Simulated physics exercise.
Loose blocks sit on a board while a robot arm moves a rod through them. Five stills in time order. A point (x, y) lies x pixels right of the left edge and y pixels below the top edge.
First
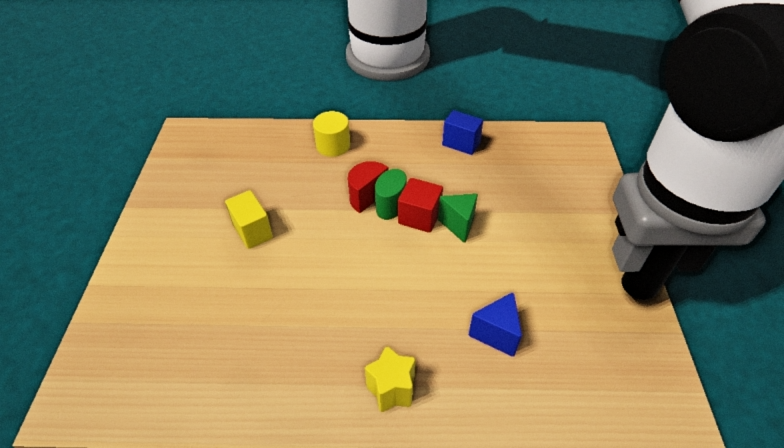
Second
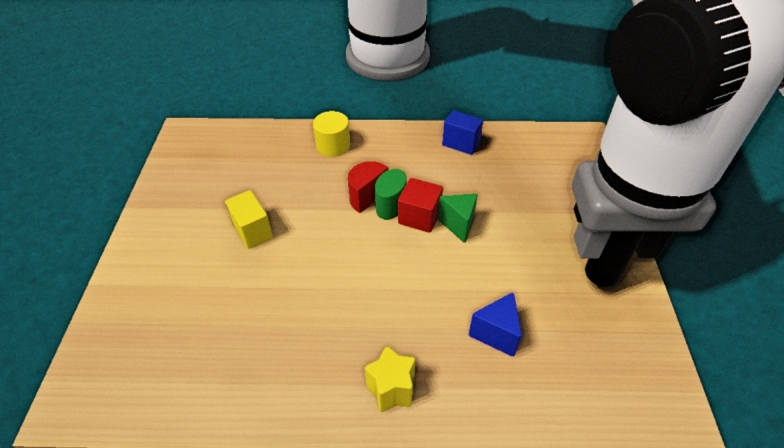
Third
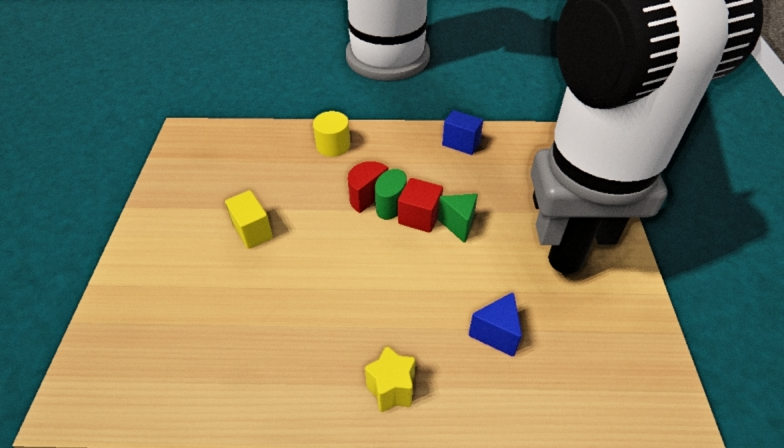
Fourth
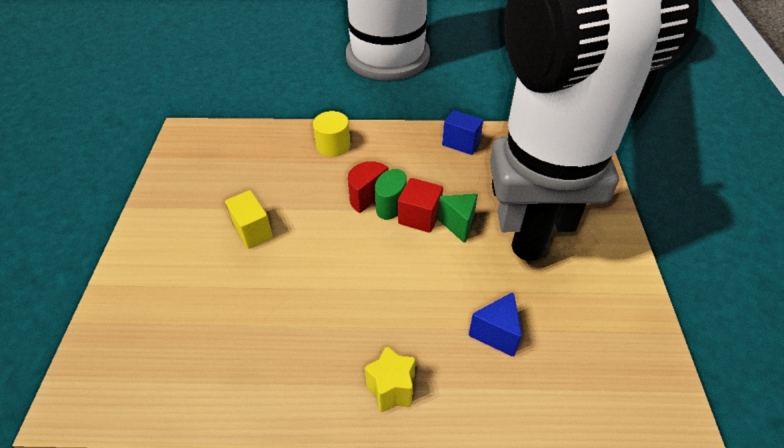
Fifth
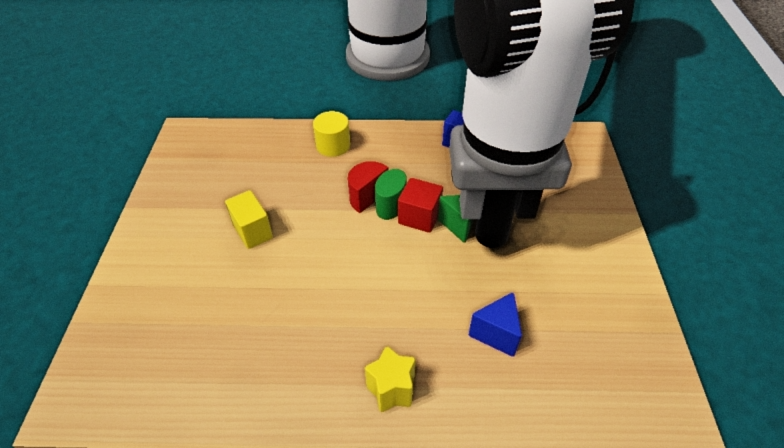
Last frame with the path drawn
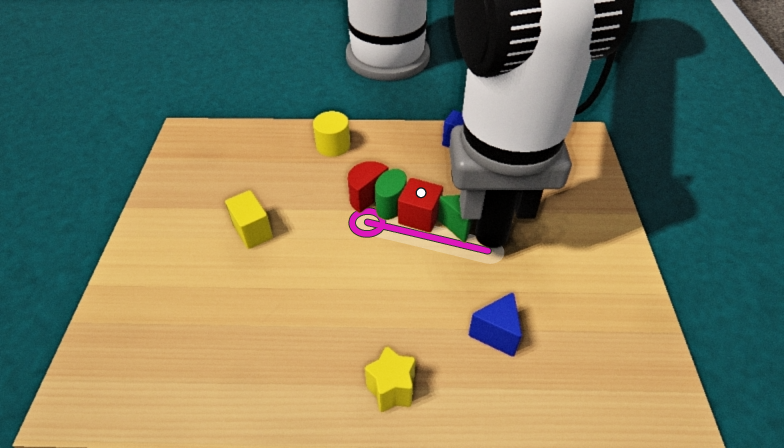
White and grey robot arm moving a black rod leftward over a wooden board to beside a green triangle, blocks staying still.
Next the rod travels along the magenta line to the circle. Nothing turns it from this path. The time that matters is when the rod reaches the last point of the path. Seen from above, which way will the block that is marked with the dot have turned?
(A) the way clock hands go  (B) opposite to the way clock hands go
A (the way clock hands go)
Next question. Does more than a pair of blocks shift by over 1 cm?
In short: Yes.
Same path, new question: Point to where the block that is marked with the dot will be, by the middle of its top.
I'd place it at (392, 179), taking the centre of its top.
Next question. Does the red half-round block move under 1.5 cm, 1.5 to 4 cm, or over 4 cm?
It ends 1.5 to 4 cm from its spot.
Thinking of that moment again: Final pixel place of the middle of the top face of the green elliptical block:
The centre of its top will be at (377, 153).
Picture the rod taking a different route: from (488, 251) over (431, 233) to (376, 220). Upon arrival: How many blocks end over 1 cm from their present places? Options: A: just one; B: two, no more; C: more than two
Correct choice: C.
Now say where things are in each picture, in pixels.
Rod tip (638, 287); block tops, red half-round block (365, 173); green elliptical block (391, 182); red square block (421, 193); green triangle (462, 203), in the first picture.
Rod (602, 274); blocks unchanged, in the second picture.
Rod (565, 262); blocks unchanged, in the third picture.
Rod (528, 249); blocks unchanged, in the fourth picture.
Rod (491, 237); red half-round block (365, 173); green elliptical block (391, 182); red square block (421, 193); green triangle partly hidden, in the fifth picture.
Path on the board, in a line from (488, 251) to (367, 222); the dot is on the red square block.
What follows on the original path. One third of the way, rod (448, 227); green triangle (449, 196), turned 55° clockwise.
Two thirds of the way, rod (406, 217); red half-round block (351, 164), turned 40° anticlockwise; green elliptical block (378, 163); red square block (403, 181), turned 40° clockwise; green triangle (442, 192), turned 75° clockwise.
At the end, rod (367, 208); red half-round block (350, 164), turned 45° anticlockwise; green elliptical block (377, 153); red square block (392, 179), turned 85° clockwise; green triangle (442, 192), turned 75° clockwise.
